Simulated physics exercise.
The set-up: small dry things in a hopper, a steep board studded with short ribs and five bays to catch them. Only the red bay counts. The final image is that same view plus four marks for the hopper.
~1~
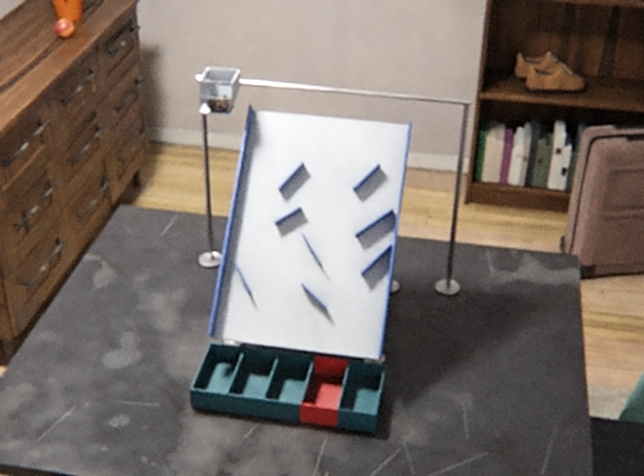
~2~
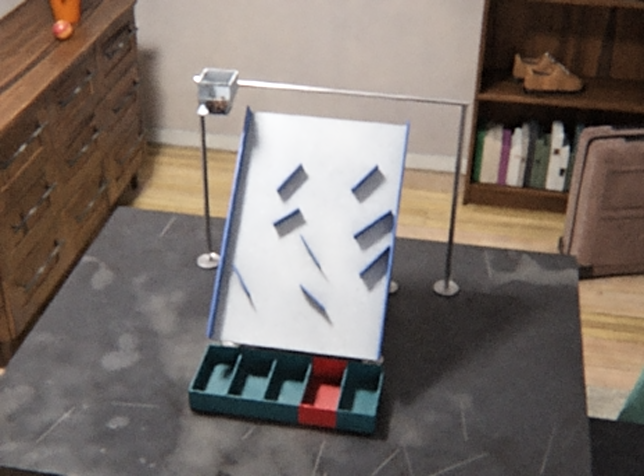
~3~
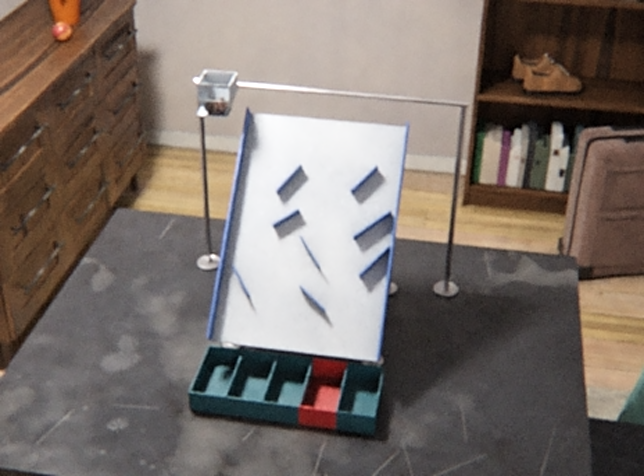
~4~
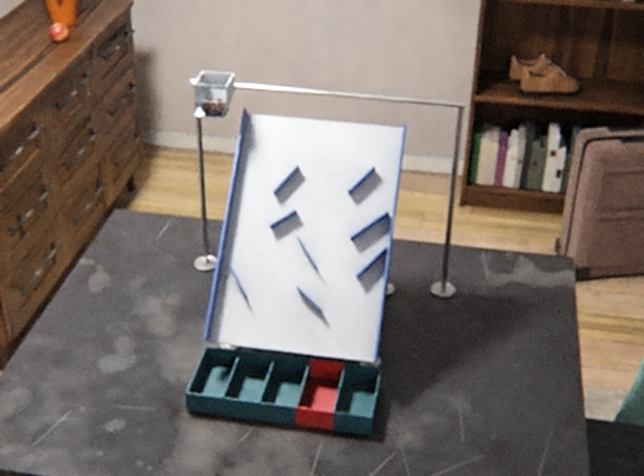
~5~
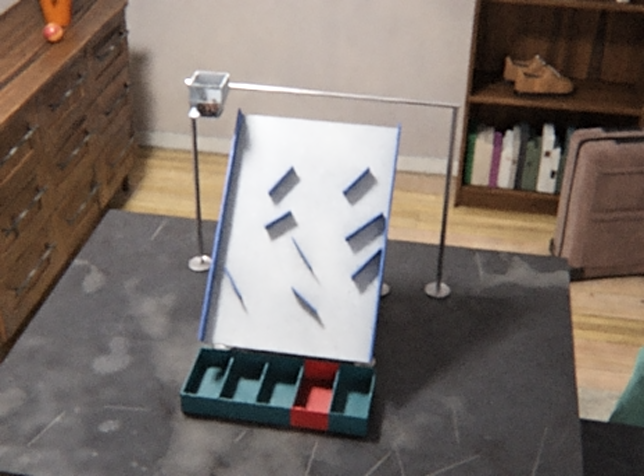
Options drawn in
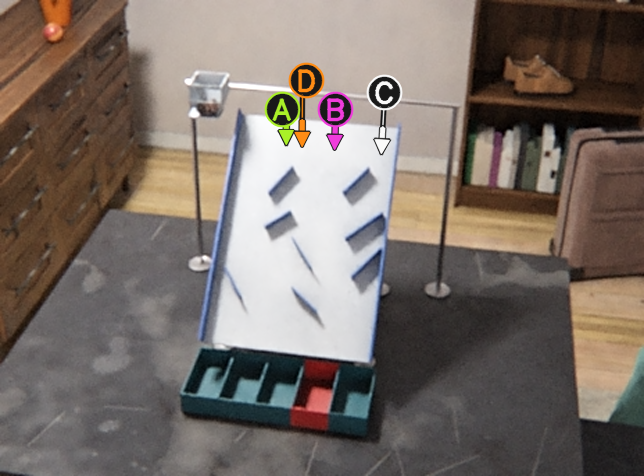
Nothing moves on the dark table except the view, which drifts slightly around the ribbed board.
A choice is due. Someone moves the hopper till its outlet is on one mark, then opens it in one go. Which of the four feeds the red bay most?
Take C.
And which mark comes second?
B it is.
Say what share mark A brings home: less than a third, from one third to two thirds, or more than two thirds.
It is less than a third.
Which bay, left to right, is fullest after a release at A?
The first from the left.
On the marked copy, mark A meets the board at (286, 139); mark B meets the board at (334, 144); mark C meets the board at (381, 148); mark D meets the board at (302, 141).
For mark A, a stray few in the red bay, nearly all in other bays, a small part outside the box.
For mark B, about a third in the red bay, about two thirds in other bays.
For mark C, about two thirds in the red bay, about a third in other bays, a stray few held on the board, a stray few outside the box.
For mark D, a small part in the red bay, most in other bays, a small part outside the box.
